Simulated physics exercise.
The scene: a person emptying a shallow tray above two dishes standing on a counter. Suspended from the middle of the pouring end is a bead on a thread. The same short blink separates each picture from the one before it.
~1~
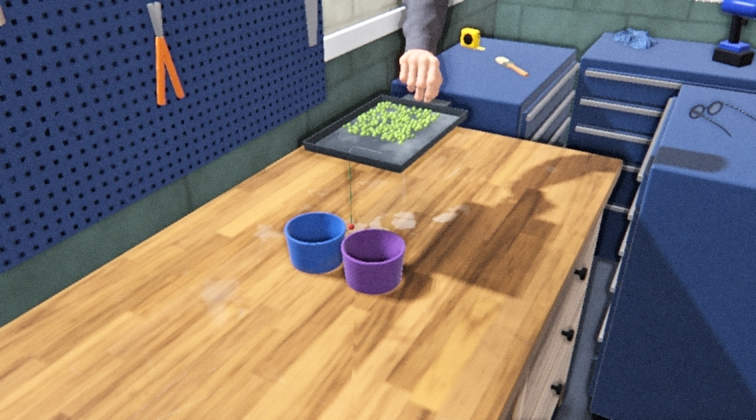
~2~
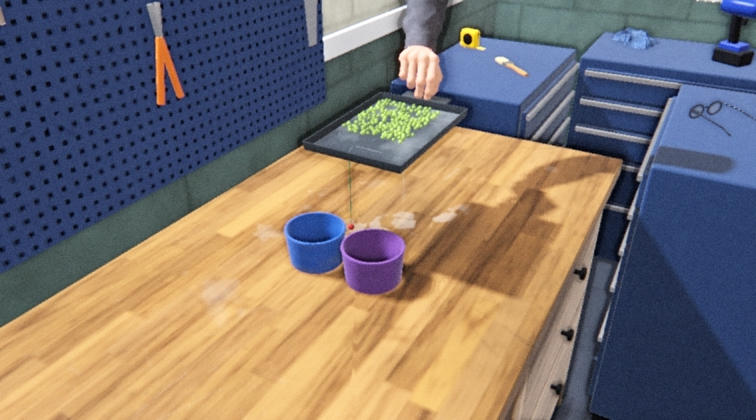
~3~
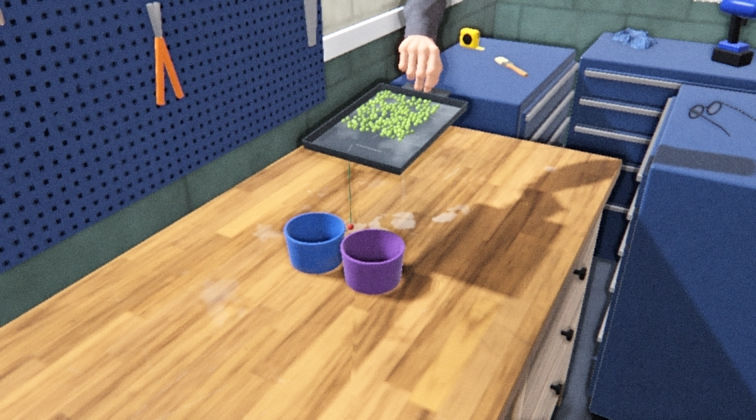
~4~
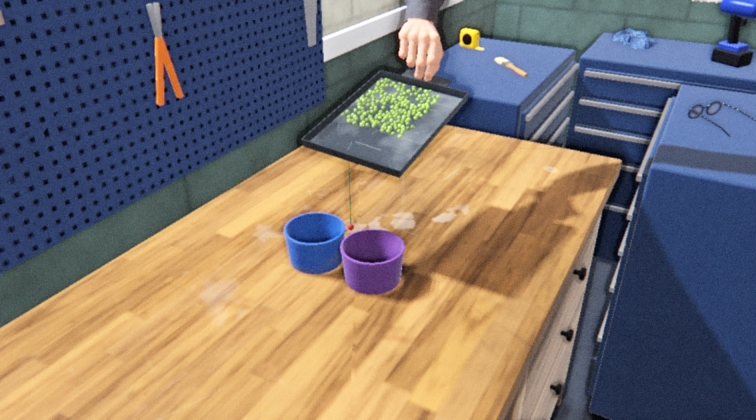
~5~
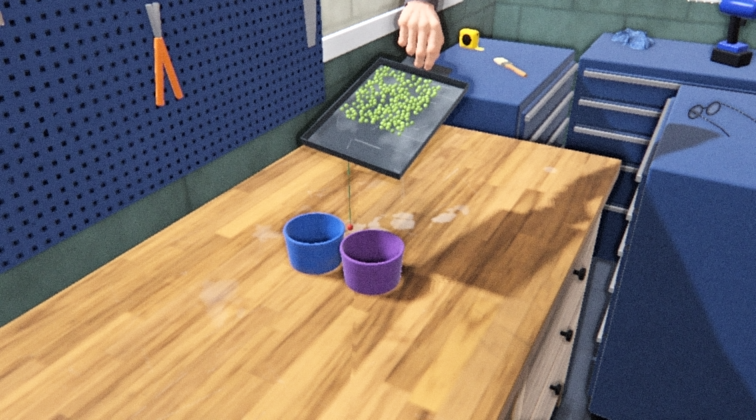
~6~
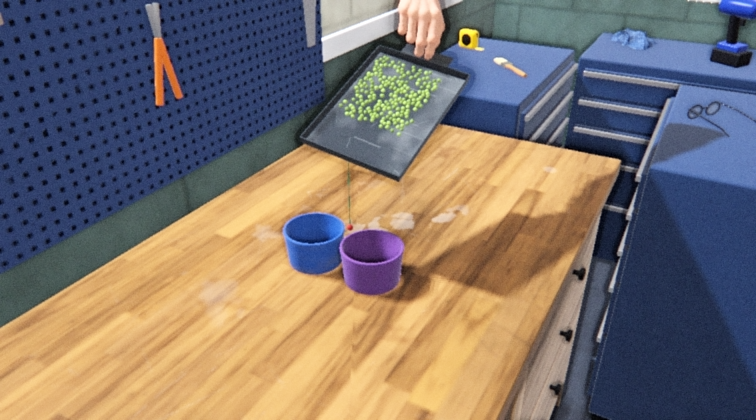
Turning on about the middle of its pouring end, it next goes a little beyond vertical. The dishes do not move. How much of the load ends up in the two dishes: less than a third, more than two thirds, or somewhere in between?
Somewhere in between ends up in them.
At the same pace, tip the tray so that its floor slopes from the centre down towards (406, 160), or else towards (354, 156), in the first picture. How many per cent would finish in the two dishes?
Case one 60 %; case two 50 %.
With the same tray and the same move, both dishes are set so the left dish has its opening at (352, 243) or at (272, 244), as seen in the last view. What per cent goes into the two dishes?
Trial 1 50%, trial 2 0%.
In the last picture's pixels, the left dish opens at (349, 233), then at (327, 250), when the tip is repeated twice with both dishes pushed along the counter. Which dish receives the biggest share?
In the first try it is the one to the right, in the second it is the one to the right.
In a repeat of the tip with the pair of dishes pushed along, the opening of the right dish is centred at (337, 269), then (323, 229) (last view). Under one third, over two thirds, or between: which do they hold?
One: Under a third. Two: Less than a third.
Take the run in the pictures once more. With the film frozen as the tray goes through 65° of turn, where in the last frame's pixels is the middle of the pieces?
I'd mark it close to (389, 182).
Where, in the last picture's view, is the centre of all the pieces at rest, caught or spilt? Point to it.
(378, 285).
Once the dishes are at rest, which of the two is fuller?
It's the right that ends up holding more.
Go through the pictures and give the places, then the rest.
In the first picture, corners of the pouring end (305, 142) and (401, 165), level; middle of the load (393, 122), dried peas; left dish (299, 255); right dish (358, 274); bead on its thread (352, 227).
In the second picture, corners of the pouring end (304, 141) and (400, 165), level; middle of the load (393, 120).
In the third picture, corners of the pouring end (304, 140) and (400, 167), tipped barely, lowest at the right corner; middle of the load (393, 115).
In the fourth picture, corners of the pouring end (303, 139) and (400, 170), tipped a little, lowest at the right corner; middle of the load (392, 107).
In the fifth picture, corners of the pouring end (302, 138) and (399, 173), tipped clearly, lowest at the right corner; middle of the load (392, 100).
In the sixth picture, corners of the pouring end (302, 136) and (399, 175), tipped clearly, lowest at the right corner; middle of the load (391, 95), the larger part on the move; left dish (298, 255); right dish (356, 275).
Just after the last frame, tray tipped steeply; roughly two thirds on the tray; just a few in the right dish; just a few outside both; roughly a third in the air.
A moment on, tray tipped past a quarter turn; roughly a quarter on the tray; roughly a quarter in the right dish; roughly half outside both; just a few in the air.
Further on, tray tipped past a quarter turn; roughly half in the right dish; roughly half outside both.
When it is over, tray tipped past a quarter turn; roughly half in the right dish; not one in the left dish; roughly half outside both.
